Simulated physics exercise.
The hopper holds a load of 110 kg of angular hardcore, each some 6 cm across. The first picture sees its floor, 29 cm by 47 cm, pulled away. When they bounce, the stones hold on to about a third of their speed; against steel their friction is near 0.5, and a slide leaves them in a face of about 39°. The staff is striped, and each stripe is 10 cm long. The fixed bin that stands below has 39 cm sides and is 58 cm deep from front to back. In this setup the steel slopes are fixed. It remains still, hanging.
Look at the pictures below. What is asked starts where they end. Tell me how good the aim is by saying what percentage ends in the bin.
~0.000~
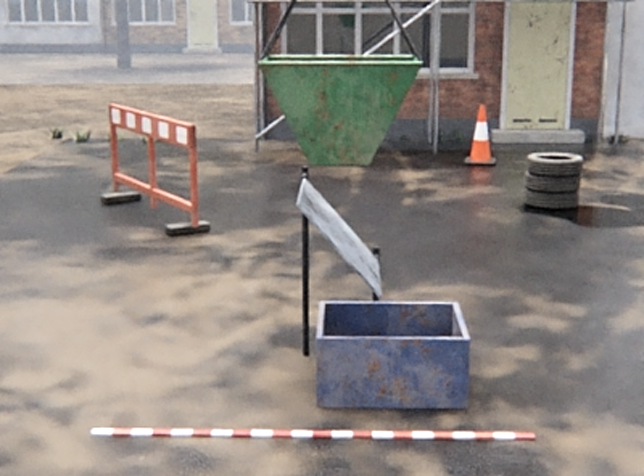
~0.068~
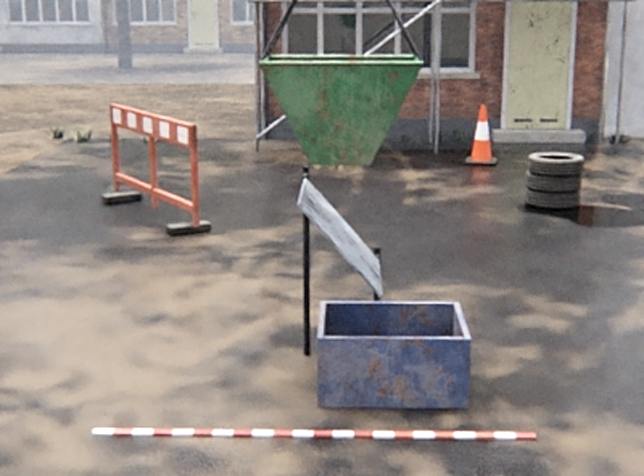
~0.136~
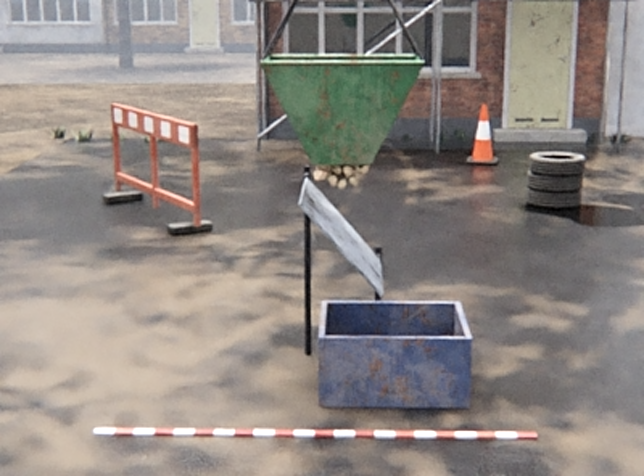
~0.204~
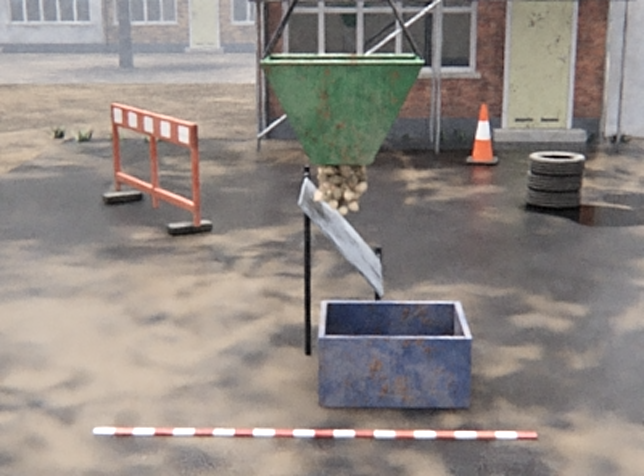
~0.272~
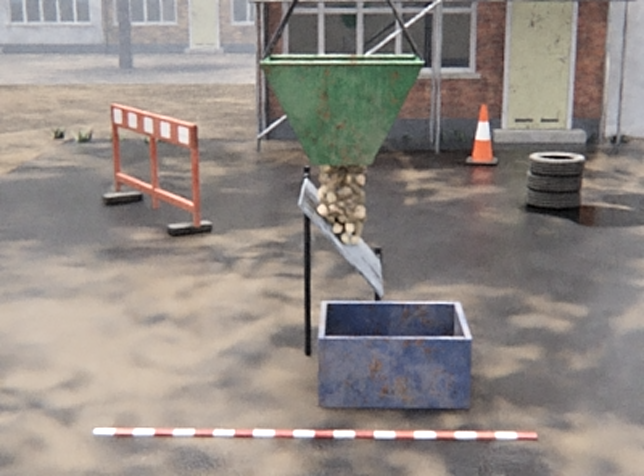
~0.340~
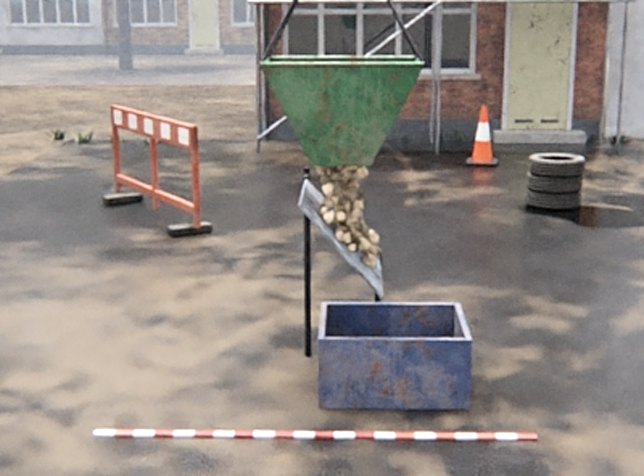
About 81 % ends in the bin.
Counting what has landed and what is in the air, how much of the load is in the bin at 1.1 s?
Roughly 65 percent.
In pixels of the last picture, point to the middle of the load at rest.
Around (430, 366).
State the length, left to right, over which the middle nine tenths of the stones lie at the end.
I'd put it at close to 70 cm.
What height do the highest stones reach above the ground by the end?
I'd put it at close to 38 cm off the ground.
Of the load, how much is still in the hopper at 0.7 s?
It still holds around 35 per cent.
After 0.7 s, 34 % in the hopper, 29 % on the steel, 35 % falling or lying in the bin, 2 % falling or lying beside or right of the bin; the stones farthest right are at (453, 364).
After 1.1 s, 0 % in the hopper, 24 % on the steel, 64 % falling or lying in the bin, 12 % falling or lying beside or right of the bin; the stones farthest right are at (478, 364).
After 1.7 s, 0 % in the hopper, 81 % falling or lying in the bin, 19 % falling or lying beside or right of the bin; the stones farthest right are at (533, 380).
After 2.6 s, 0 % in the hopper, 81 % falling or lying in the bin, 19 % falling or lying beside or right of the bin; the stones farthest right are at (550, 396).
After 4.5 s, 0 % in the hopper, 81 % in the bin, 19 % beside or right of the bin; the stones farthest right are at (550, 396).
